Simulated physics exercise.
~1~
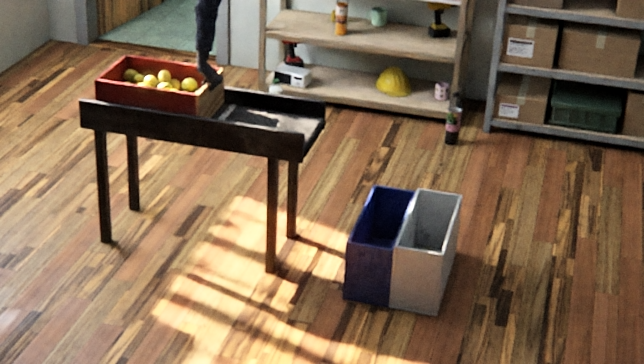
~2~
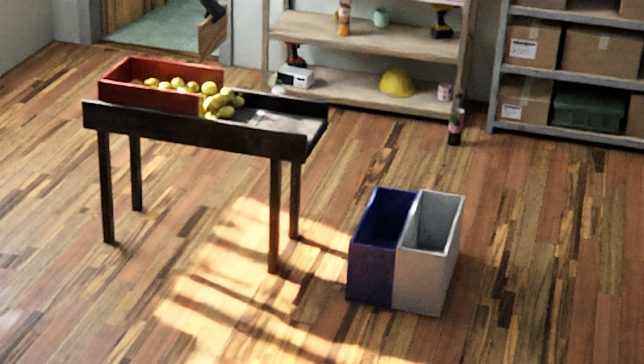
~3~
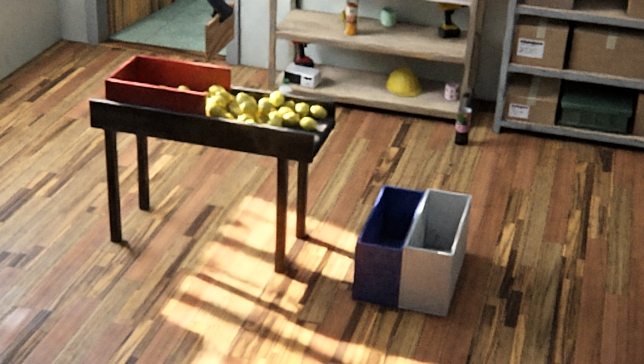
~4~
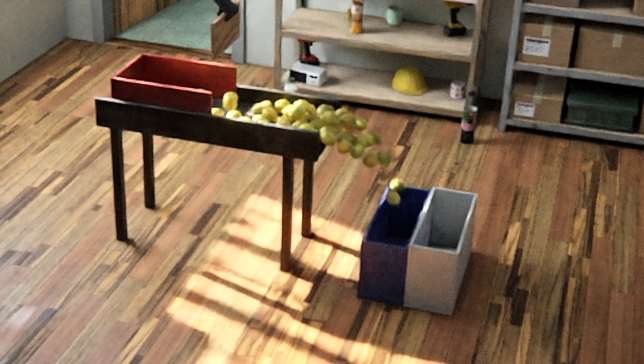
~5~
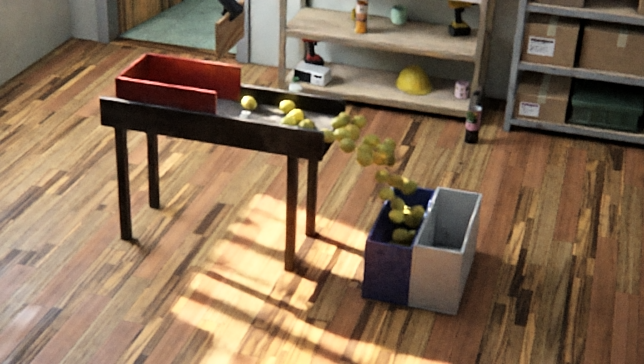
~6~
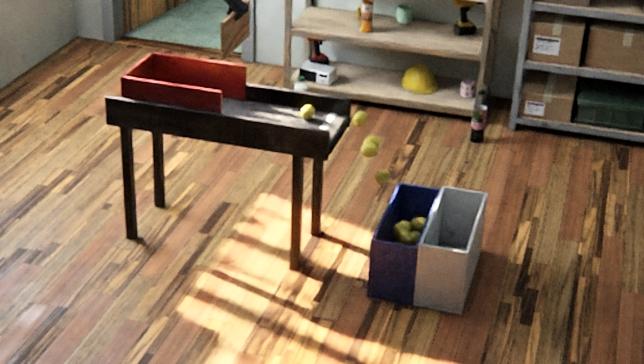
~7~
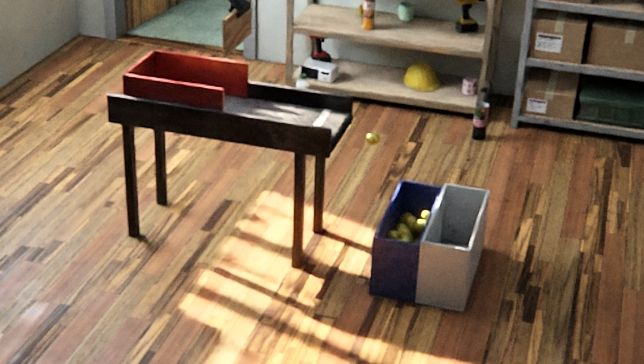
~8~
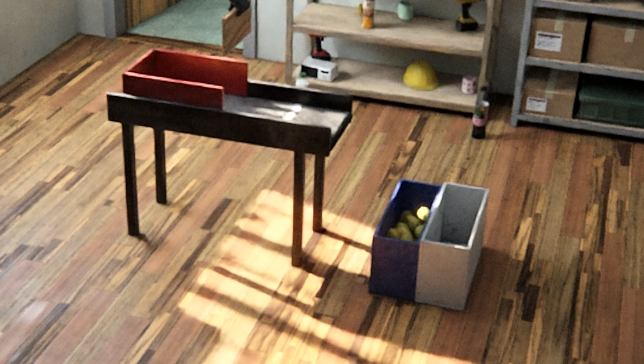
Yellow-green balls spilled rightward out of a red pen along a dark belt once the gate had lifted, then streamed off the right end and dropped into the blue tub until the belt was bare, leaving the white box beside it empty.
